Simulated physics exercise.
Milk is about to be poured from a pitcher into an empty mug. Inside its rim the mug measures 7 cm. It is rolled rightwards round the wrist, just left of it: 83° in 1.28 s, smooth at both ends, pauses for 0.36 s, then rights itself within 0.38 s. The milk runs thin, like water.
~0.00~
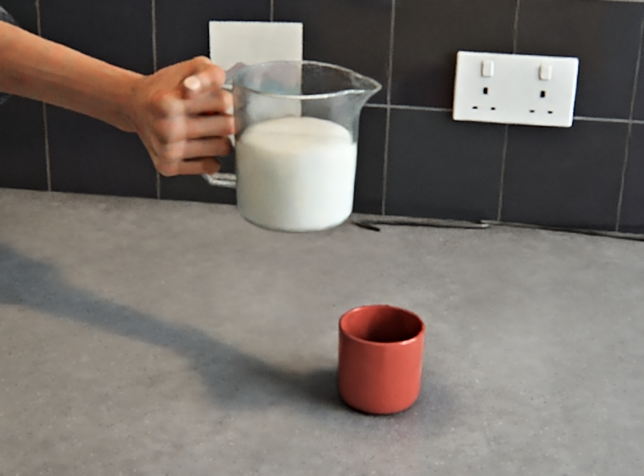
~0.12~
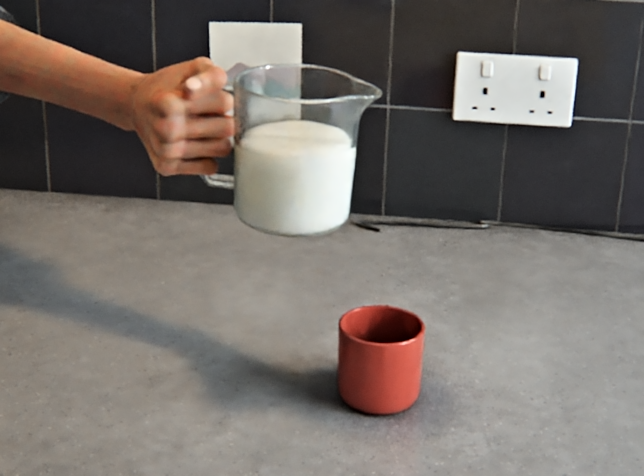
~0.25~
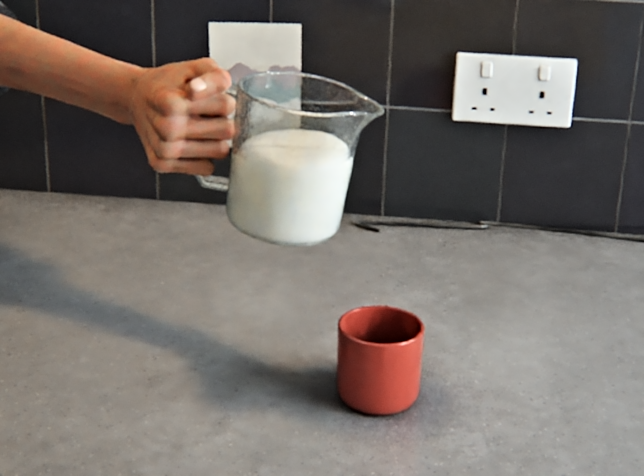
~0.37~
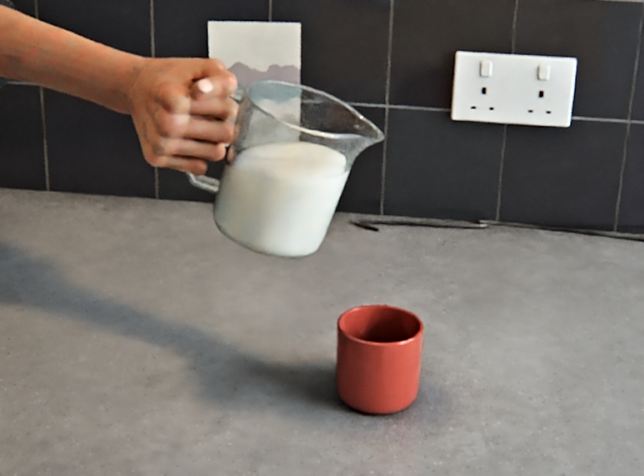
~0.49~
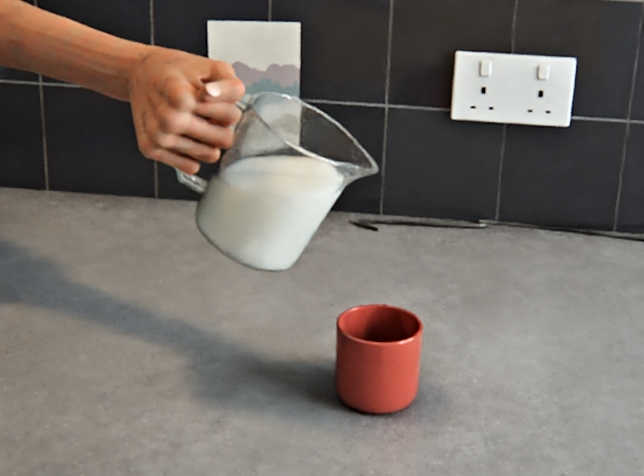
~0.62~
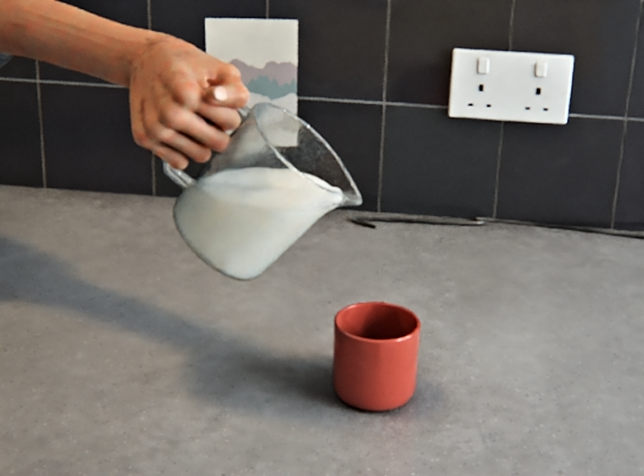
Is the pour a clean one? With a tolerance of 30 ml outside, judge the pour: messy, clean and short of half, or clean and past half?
It is messy.
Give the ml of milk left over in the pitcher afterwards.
It ends up holding near 100 ml.
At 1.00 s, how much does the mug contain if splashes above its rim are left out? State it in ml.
Some 50 ml.
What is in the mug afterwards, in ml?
Some 50 ml.
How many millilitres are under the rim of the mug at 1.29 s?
Close to 50 ml.
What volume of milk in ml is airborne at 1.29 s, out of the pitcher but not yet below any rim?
Volume in flight: Around 90 ml.
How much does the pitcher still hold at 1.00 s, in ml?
Roughly 460 ml remains.
After 1.00 s the tilt is 74° and the mug has 45 ml, the pitcher 460 ml, and 0 ml is on the counter.
After 1.29 s the tilt is 83° and the mug has 50 ml, the pitcher 250 ml, and 200 ml is on the counter.
After 1.58 s the tilt is 83° and the mug has 50 ml, the pitcher 130 ml, and 370 ml is on the counter.
After 1.91 s the tilt is 17° and the mug has 55 ml, the pitcher 100 ml, and 430 ml is on the counter.
In the end the mug has 55 ml, the pitcher 100 ml, and 435 ml is on the counter.
